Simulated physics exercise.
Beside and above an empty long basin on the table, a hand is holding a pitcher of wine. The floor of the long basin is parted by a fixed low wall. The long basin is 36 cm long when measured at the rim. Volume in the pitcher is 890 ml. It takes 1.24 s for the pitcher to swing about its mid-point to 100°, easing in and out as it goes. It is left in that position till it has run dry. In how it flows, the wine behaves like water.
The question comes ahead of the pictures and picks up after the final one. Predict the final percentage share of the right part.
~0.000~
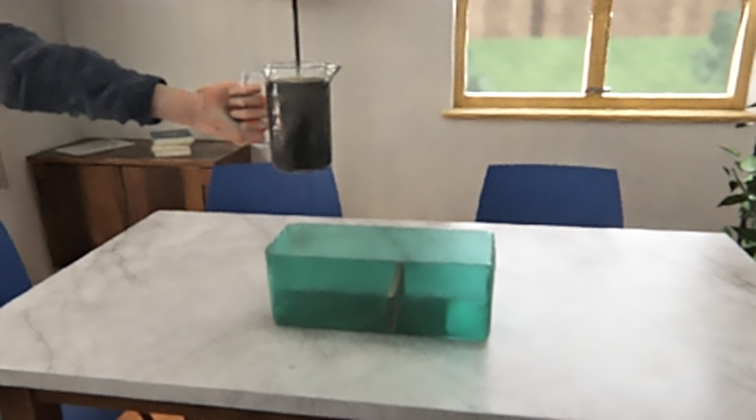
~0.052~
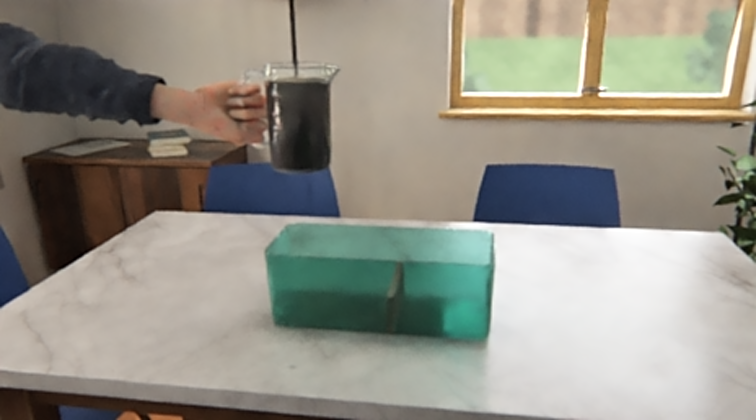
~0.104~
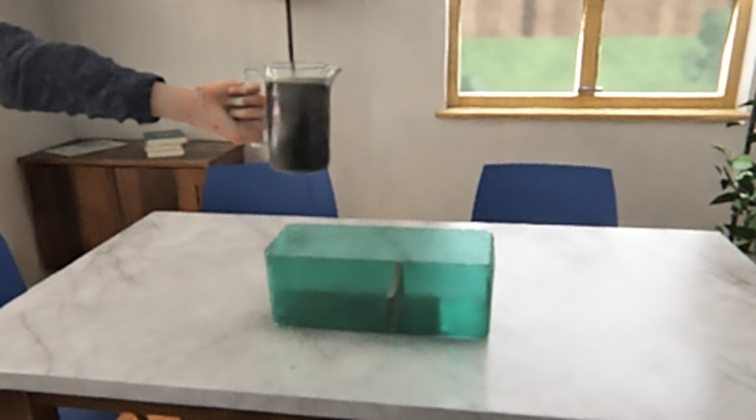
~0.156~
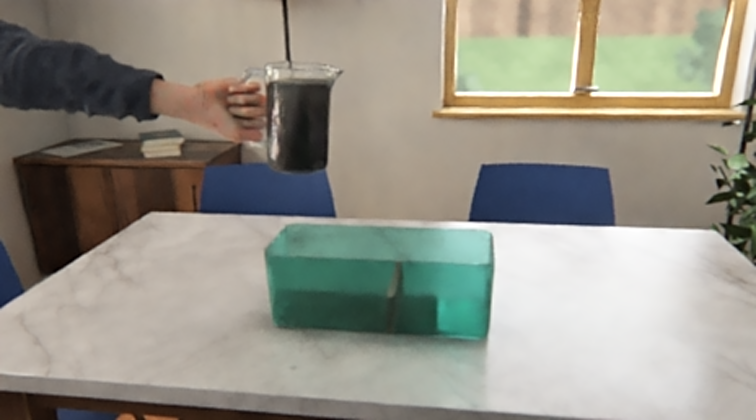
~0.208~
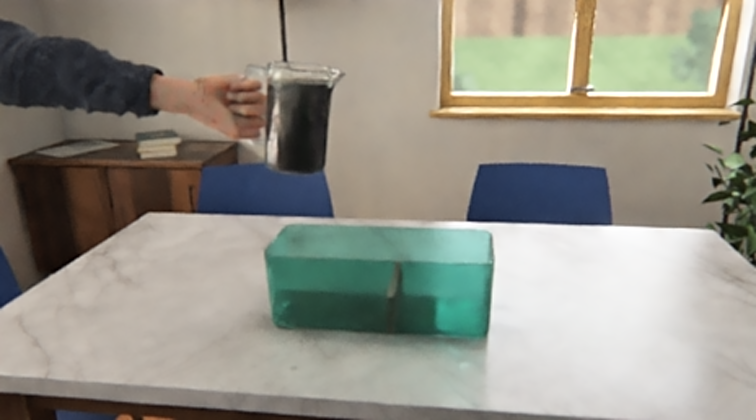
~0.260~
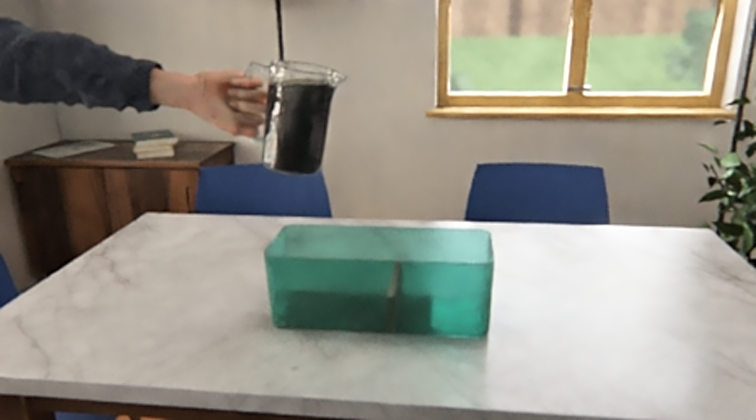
Right part: About 91 %.
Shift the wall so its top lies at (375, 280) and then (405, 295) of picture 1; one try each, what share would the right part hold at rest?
The first try gives 95 percent and the second 75 percent.
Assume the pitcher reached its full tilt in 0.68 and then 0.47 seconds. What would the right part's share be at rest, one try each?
The first try gives around 90 percent, the second around 85 percent.
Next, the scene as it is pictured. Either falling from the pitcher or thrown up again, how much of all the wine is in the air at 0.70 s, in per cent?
It comes to about 10 percent.
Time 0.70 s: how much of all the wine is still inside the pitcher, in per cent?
Close to 90 in a hundred.
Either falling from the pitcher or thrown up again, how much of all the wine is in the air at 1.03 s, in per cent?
Close to 22 in every hundred parts.
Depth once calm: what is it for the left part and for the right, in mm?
I'd expect close to 2 mm on the left and close to 40 mm on the right.
Then, 0.70 s in, the tilt is 61° and 90 per cent is still to pour, 0 is left of the wall and 1 right of it.
Then, 1.03 s in, the tilt is 93° and 51 per cent is still to pour, 0 is left of the wall and 27 right of it.
Then, 1.37 s in, the tilt is 100° and 11 per cent is still to pour, 2 is left of the wall and 77 right of it.
Then, 1.74 s in, the tilt is 100° and 1 per cent is still to pour, 6 is left of the wall and 91 right of it.
Finally, 8 per cent lies left of the wall, 91 right of it and 1 outside.
